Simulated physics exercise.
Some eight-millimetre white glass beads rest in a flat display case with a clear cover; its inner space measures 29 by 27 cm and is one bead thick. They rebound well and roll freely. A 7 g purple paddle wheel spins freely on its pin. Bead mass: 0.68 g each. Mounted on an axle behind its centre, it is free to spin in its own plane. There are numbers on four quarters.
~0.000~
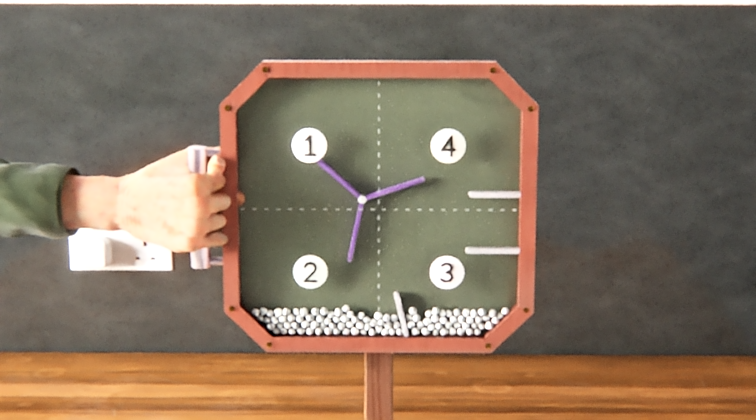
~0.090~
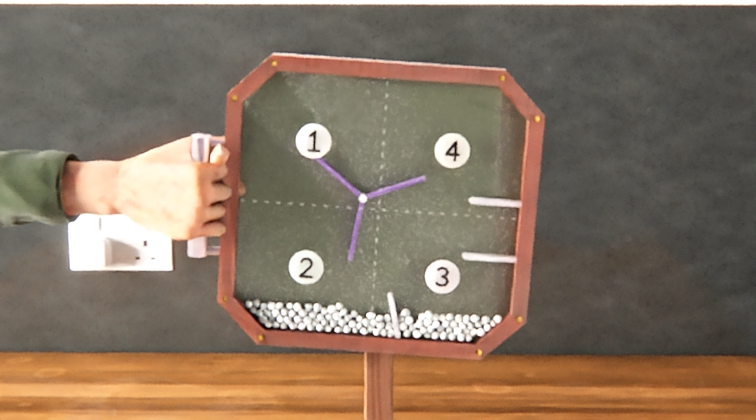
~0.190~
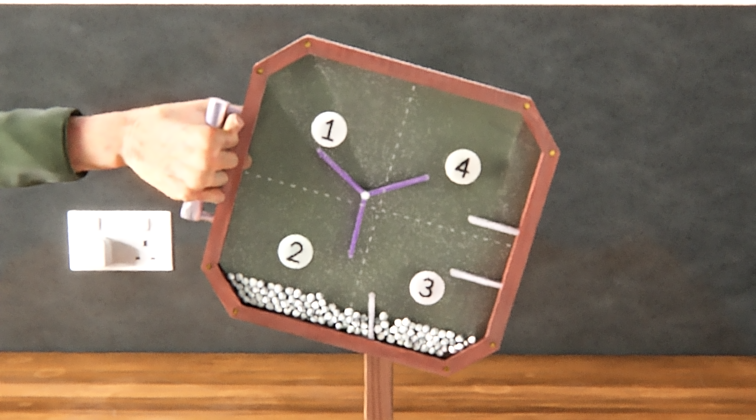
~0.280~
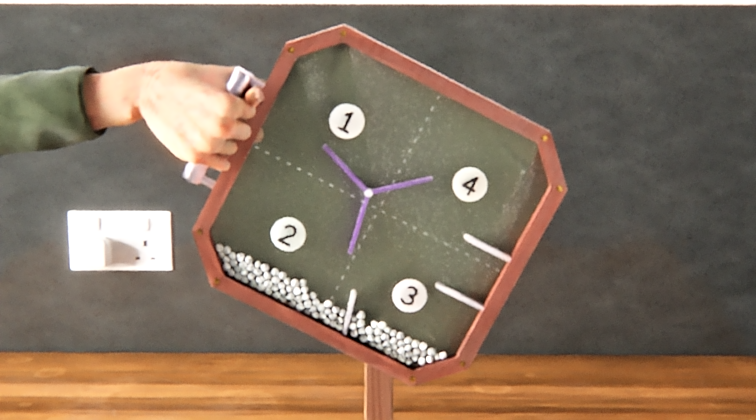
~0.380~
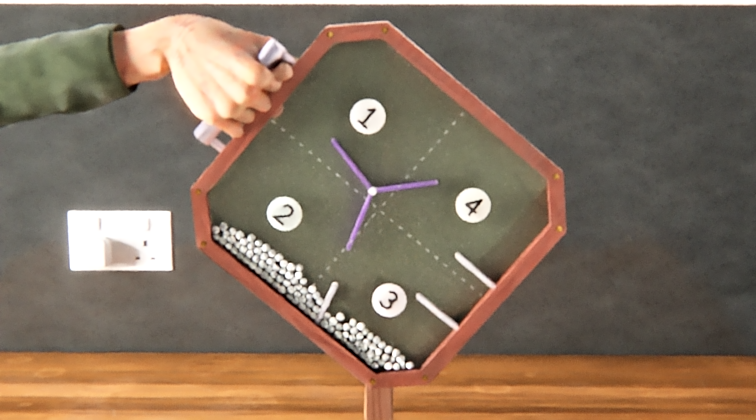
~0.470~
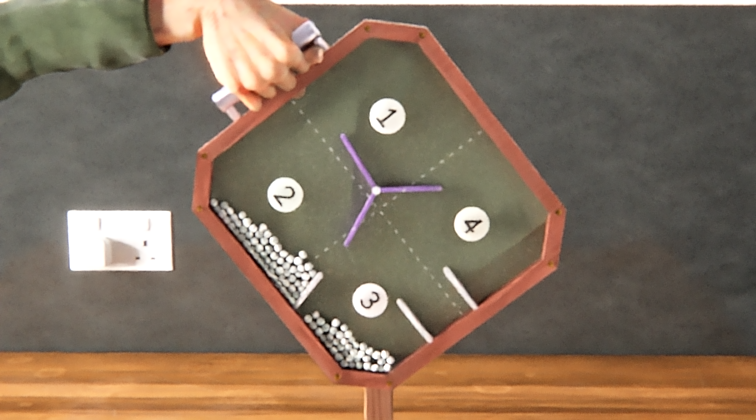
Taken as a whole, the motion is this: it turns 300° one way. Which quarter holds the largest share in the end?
The quarter marked 2.
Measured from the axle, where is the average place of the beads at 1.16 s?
Left by about 10 cm and below by about 3 cm.
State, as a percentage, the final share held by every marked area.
In per cent: Quarter 1 holds 15, quarter 2 holds 85, quarter 3 holds 0, quarter 4 holds 0.
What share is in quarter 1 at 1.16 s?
It works out at about 0 percent.
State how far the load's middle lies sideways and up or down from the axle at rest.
Left: About 1 cm; below: About 13 cm.
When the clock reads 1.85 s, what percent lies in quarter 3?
I'd say near 10 in a hundred.
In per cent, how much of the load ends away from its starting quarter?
60 %.
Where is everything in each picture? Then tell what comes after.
The first picture shows level; about 100 beads; beads' middle (378, 322); highest (346, 309); purple paddle wheel (362, 199); no. 1 (309, 146), no. 2 (311, 272), no. 3 (447, 273), no. 4 (448, 146).
The second picture shows turned 4° clockwise; beads' middle (371, 322); highest (257, 304).
The third picture shows turned 16° clockwise; beads' middle (347, 318); highest (231, 277); wall ends (471, 219), (453, 272), (372, 296).
The fourth picture shows turned 27° clockwise; beads' middle (326, 309); highest (220, 248); purple paddle wheel (369, 192).
The fifth picture shows turned 40° clockwise; beads' middle (309, 299); highest (223, 227).
The sixth picture shows turned 52° clockwise; beads' middle (301, 291); highest (214, 202); purple paddle wheel (376, 190); no. 1 (387, 116), no. 2 (285, 195), no. 3 (370, 300), no. 4 (472, 224).
By 1.16 s, it stands 142° clockwise; the beads' middle is 10 cm left of and 3 cm below the centre; no. 3, 70 %, no. 4, 25 %.
By 1.85 s, it has come round 231° clockwise; the beads' middle is 3 cm left of and 8 cm below the centre; no. 1, 65 %, no. 2, 5 %, no. 3, 10 %, no. 4, 15 %.
By 2.45 s, it has come round 300° clockwise; the beads' middle is 6 cm left of and 11 cm below the centre; no. 1, 50 %, no. 2, 50 %.
Settled by 4.9 s, it has come round 300° clockwise; no. 1, 15 %, no. 2, 85 %, no. 3, 0 %, no. 4, 0 %.
